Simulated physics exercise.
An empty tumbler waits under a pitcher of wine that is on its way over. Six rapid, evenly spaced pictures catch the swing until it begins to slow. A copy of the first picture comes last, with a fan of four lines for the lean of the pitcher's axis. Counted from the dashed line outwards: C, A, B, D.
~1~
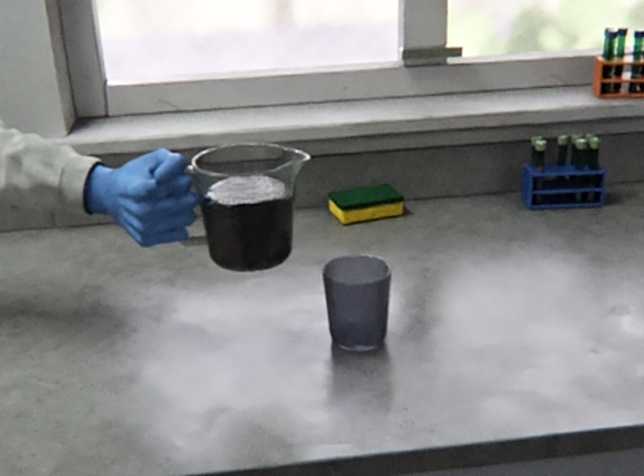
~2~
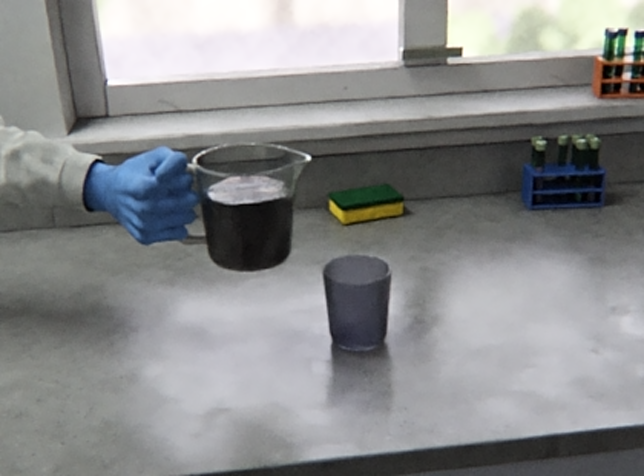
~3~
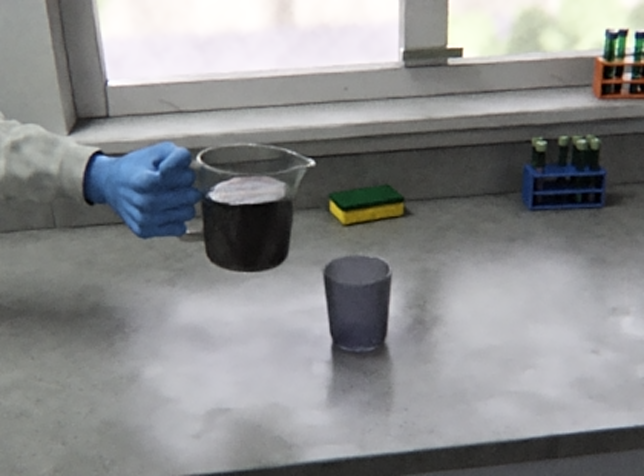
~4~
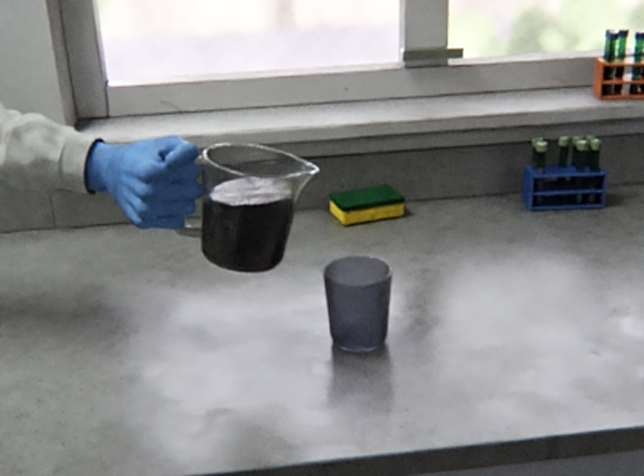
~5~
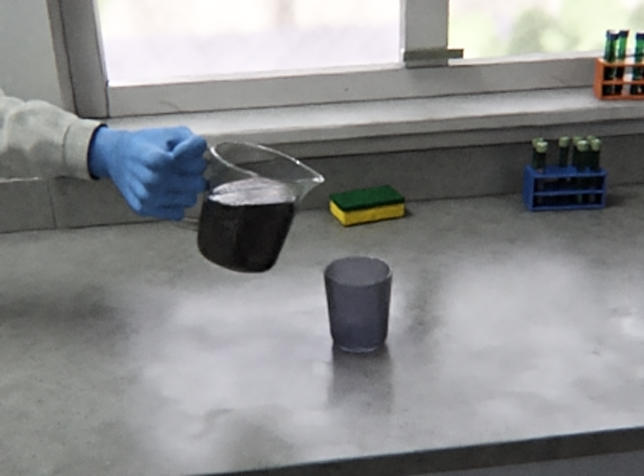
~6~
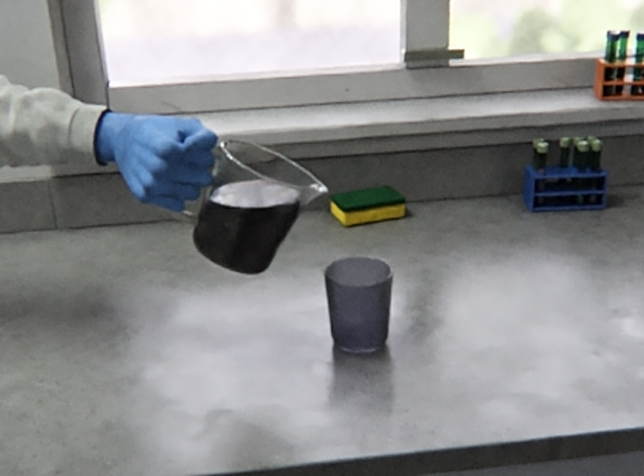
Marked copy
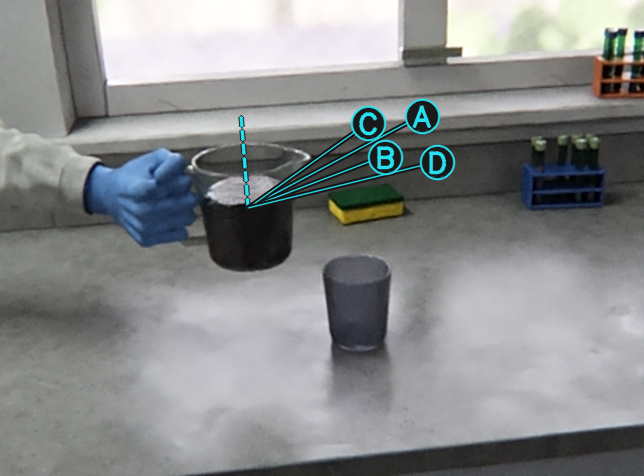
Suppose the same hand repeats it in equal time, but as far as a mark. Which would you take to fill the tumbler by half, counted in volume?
Choose C.
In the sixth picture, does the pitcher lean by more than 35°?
No, it does not.
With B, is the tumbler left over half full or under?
Over half.
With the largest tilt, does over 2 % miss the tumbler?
Yes.
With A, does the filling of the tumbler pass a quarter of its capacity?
Yes, clearly.
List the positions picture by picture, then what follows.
Upright, lip at (308, 157); rim of the tumbler round (357, 268); nothing has left yet, in the first picture.
Upright, lip at (310, 158); nothing has left yet, in the second picture.
Tipped about 5°, lip at (313, 163); nothing has left yet, in the third picture.
Tipped about 11°, lip at (318, 170); nothing has left yet, in the fourth picture.
Tipped about 19°, lip at (322, 179); nothing has left yet, in the fifth picture.
Tipped about 27°, lip at (326, 190); nothing has left yet, in the sixth picture.
In cyan, A at (406, 123); B at (369, 161); C at (354, 132); D at (420, 165).
If A is chosen, the tumbler ends with about 75 % of what it can hold.
If B is chosen, the tumbler ends with about 84 % of what it can hold; 11 % of the wine is spilt.
If C is chosen, the tumbler ends with about 51 % of what it can hold.
If D is chosen, the tumbler ends with about 92 % of what it can hold; 19 % of the wine is spilt.
